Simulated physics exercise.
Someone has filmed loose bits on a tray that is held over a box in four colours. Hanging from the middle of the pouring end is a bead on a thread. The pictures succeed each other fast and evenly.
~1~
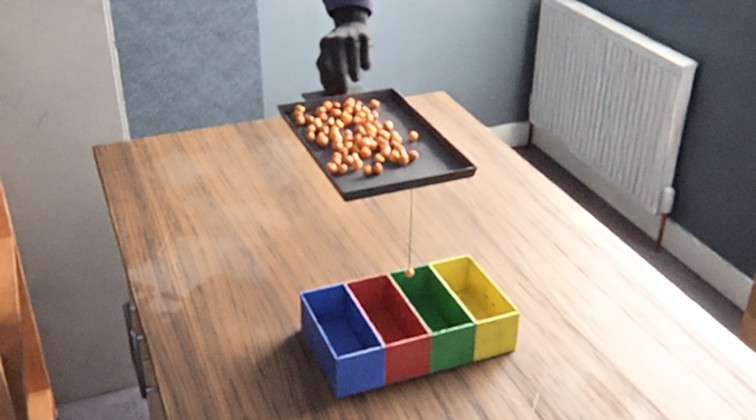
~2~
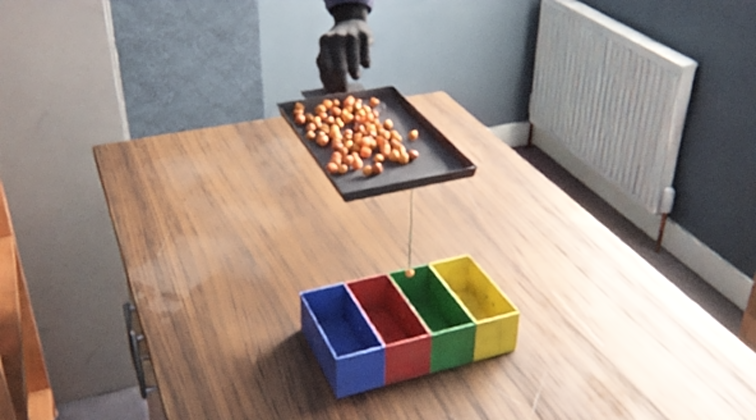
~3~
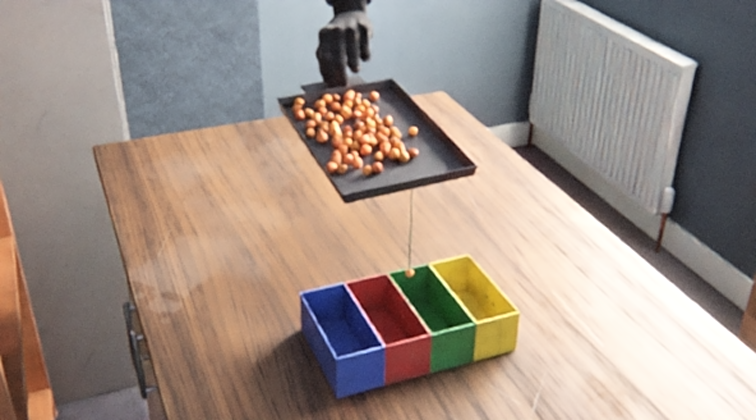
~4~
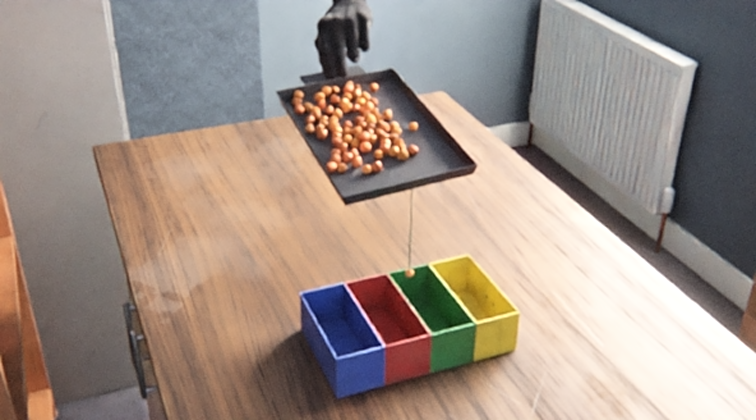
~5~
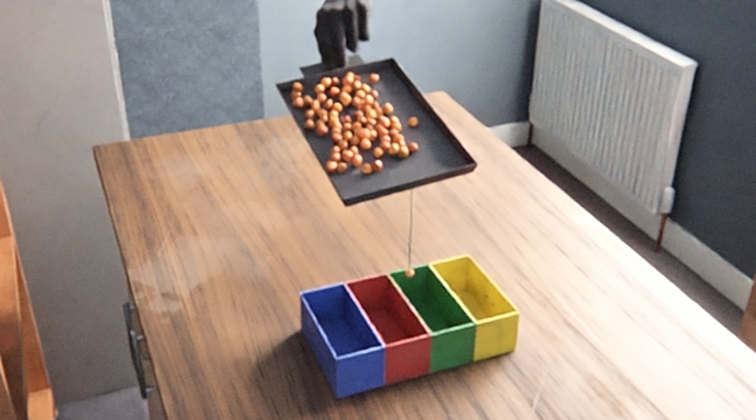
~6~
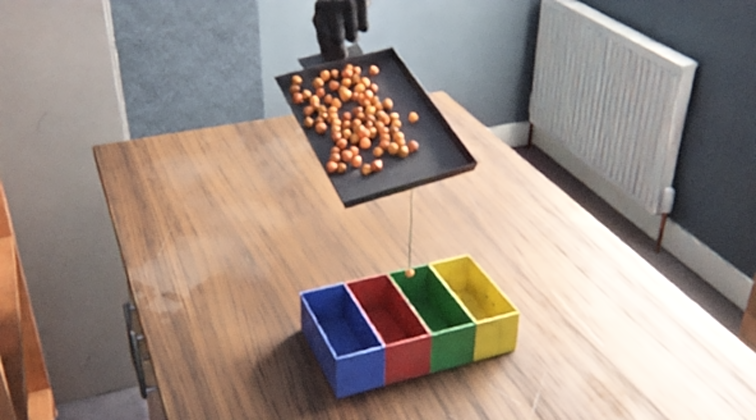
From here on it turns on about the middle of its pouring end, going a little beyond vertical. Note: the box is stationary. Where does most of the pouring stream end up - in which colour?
In the blue one.
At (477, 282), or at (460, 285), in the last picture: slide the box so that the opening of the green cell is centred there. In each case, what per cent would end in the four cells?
In order: 30 per cent and 50 per cent.
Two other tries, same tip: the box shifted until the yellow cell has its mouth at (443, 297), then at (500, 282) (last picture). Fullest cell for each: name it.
The first time the cell in red comes out on top, the second time the blue one.
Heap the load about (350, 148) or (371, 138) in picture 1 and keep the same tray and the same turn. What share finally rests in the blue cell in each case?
In order, about 60 and 60 in a hundred.
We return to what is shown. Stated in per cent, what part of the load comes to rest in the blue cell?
Roughly 60 percent.
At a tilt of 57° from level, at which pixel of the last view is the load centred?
Somewhere around pixel (351, 165) in the last picture.
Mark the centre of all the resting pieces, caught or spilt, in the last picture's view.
The centre ends up roughly at (356, 348).
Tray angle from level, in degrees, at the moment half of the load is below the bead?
At some 95 degrees.
Soon after the last picture, tray tipped steeply; nearly all on the tray; a stray few in the red cell; a small part falling or outside the box.
A little later, tray tipped right over; about a quarter on the tray; about a third in the blue cell; a small part in the red cell; about a quarter falling or outside the box.
Later still, tray tipped past a quarter turn; about half in the blue cell; about a third in the red cell; a small part falling or outside the box.
At rest, tray tipped past a quarter turn; about half in the blue cell; about a third in the red cell; none in the green cell; none in the yellow cell; a small part outside the box.
